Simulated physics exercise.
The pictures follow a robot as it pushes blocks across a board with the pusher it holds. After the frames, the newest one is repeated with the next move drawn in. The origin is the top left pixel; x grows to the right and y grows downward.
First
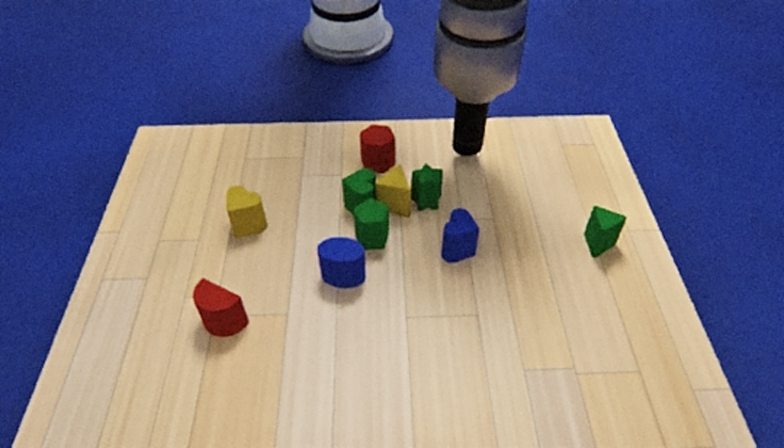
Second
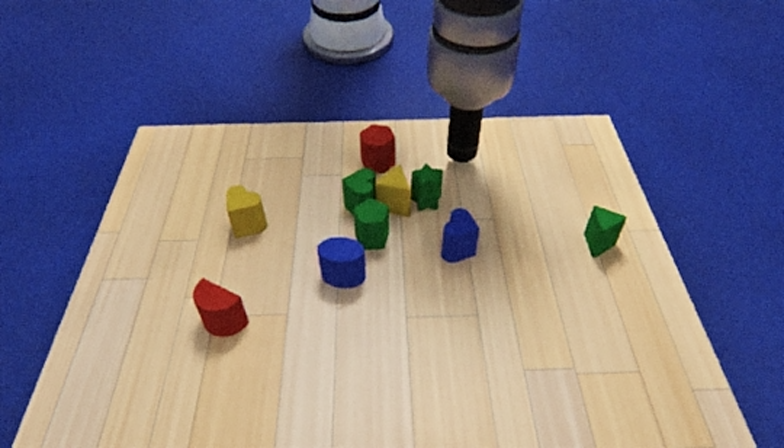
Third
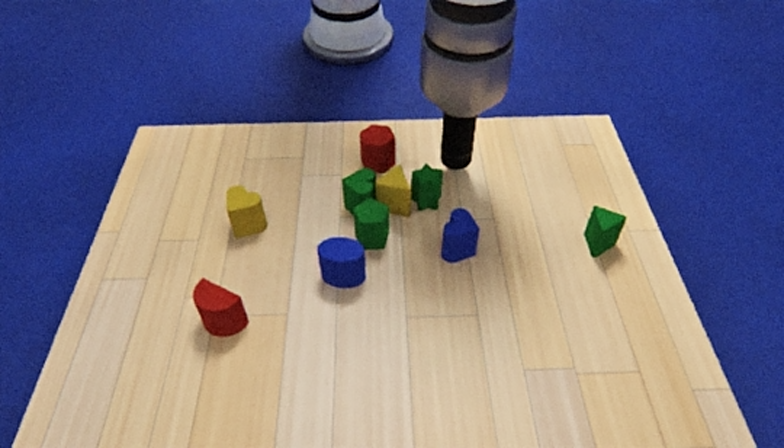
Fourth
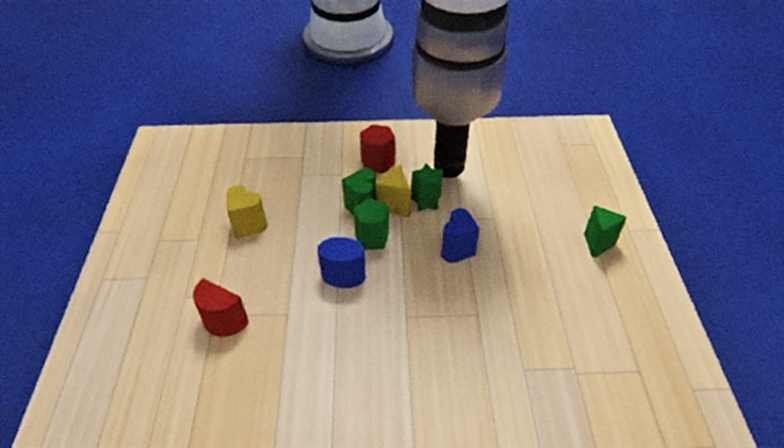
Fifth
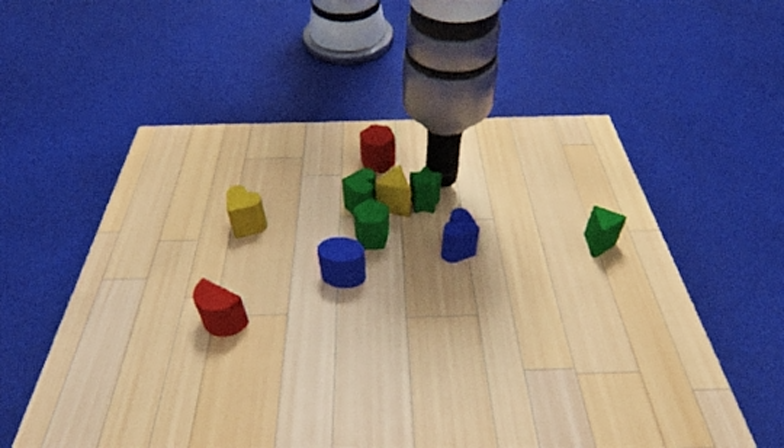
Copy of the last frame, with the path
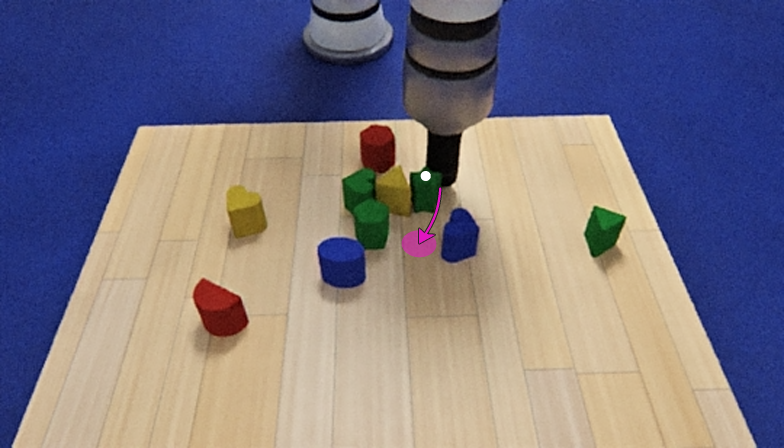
On a wooden board over blue, a robot arm's dark tip moving down and left beside a green star block, nudging it slightly.
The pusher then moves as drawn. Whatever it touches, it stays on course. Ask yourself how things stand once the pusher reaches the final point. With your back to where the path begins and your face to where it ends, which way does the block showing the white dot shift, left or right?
It heads right.
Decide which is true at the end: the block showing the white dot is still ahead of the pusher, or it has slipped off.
Ahead of the pusher.
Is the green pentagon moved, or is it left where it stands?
At the end of the path, the green pentagon has moved off its old spot.
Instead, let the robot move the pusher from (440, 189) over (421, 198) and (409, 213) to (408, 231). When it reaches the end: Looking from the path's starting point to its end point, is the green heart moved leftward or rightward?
Answer: Right.
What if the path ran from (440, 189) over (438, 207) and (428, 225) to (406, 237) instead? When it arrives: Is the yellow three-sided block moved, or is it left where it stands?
Moved.
Drawn move, from (440, 189) via (435, 216), ending at (419, 244); the dot is on the green star block.
The first path, step by step. Halfway along, pusher (435, 205); yellow three-sided block (390, 185), turned 40° clockwise; green star block (411, 200), turned 25° clockwise.
At the end, pusher (420, 233); green pentagon (361, 214), turned 30° clockwise; yellow three-sided block (390, 186), turned 45° clockwise; green star block (391, 223), turned 35° clockwise; blue heart still.
